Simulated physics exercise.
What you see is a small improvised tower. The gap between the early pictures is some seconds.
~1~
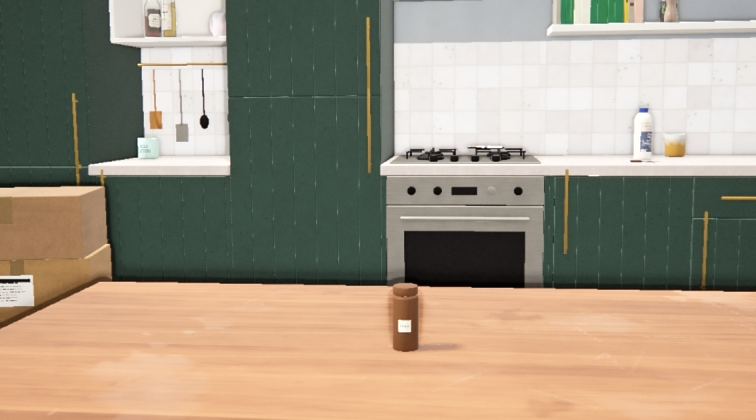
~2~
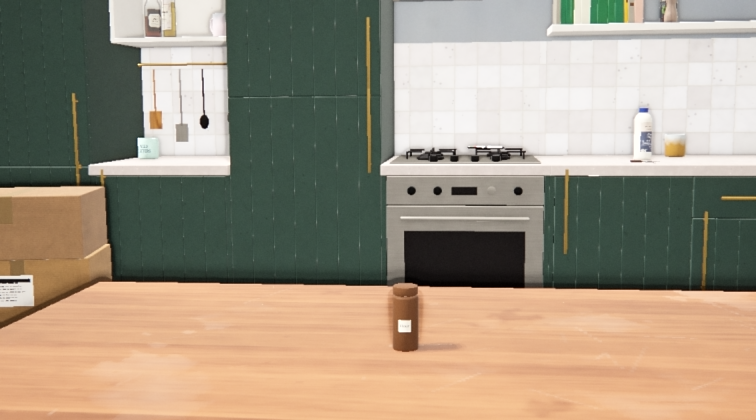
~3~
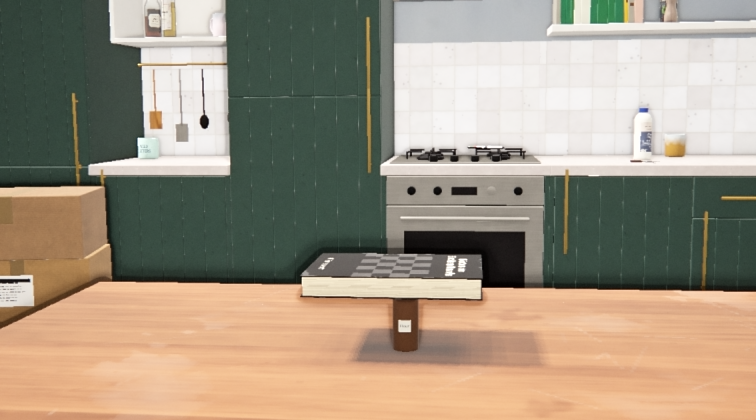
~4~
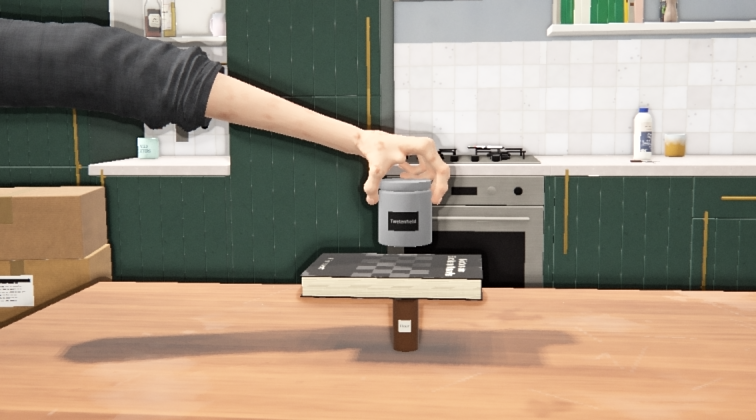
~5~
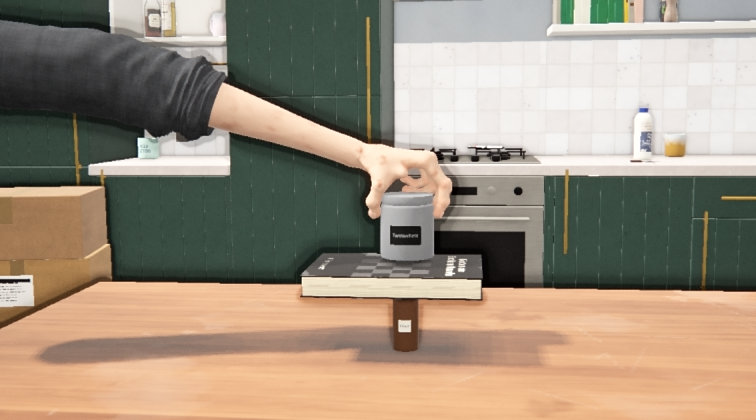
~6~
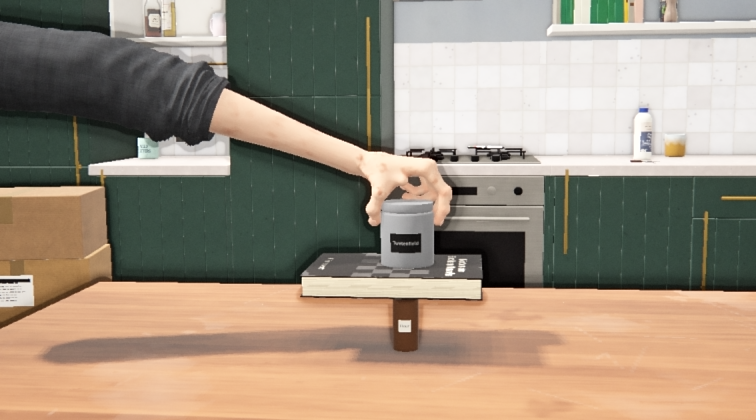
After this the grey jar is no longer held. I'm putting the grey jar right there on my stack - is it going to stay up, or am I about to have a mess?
Stays put.
Then, 0.40 s past the last view, nothing moves.
Then, 1.00 s past the last view, grey jar resting near (407, 233).
Finally, all 3 still in place. Final places as the last picture's camera would see them, grey jar near (407, 233). The stack holds.
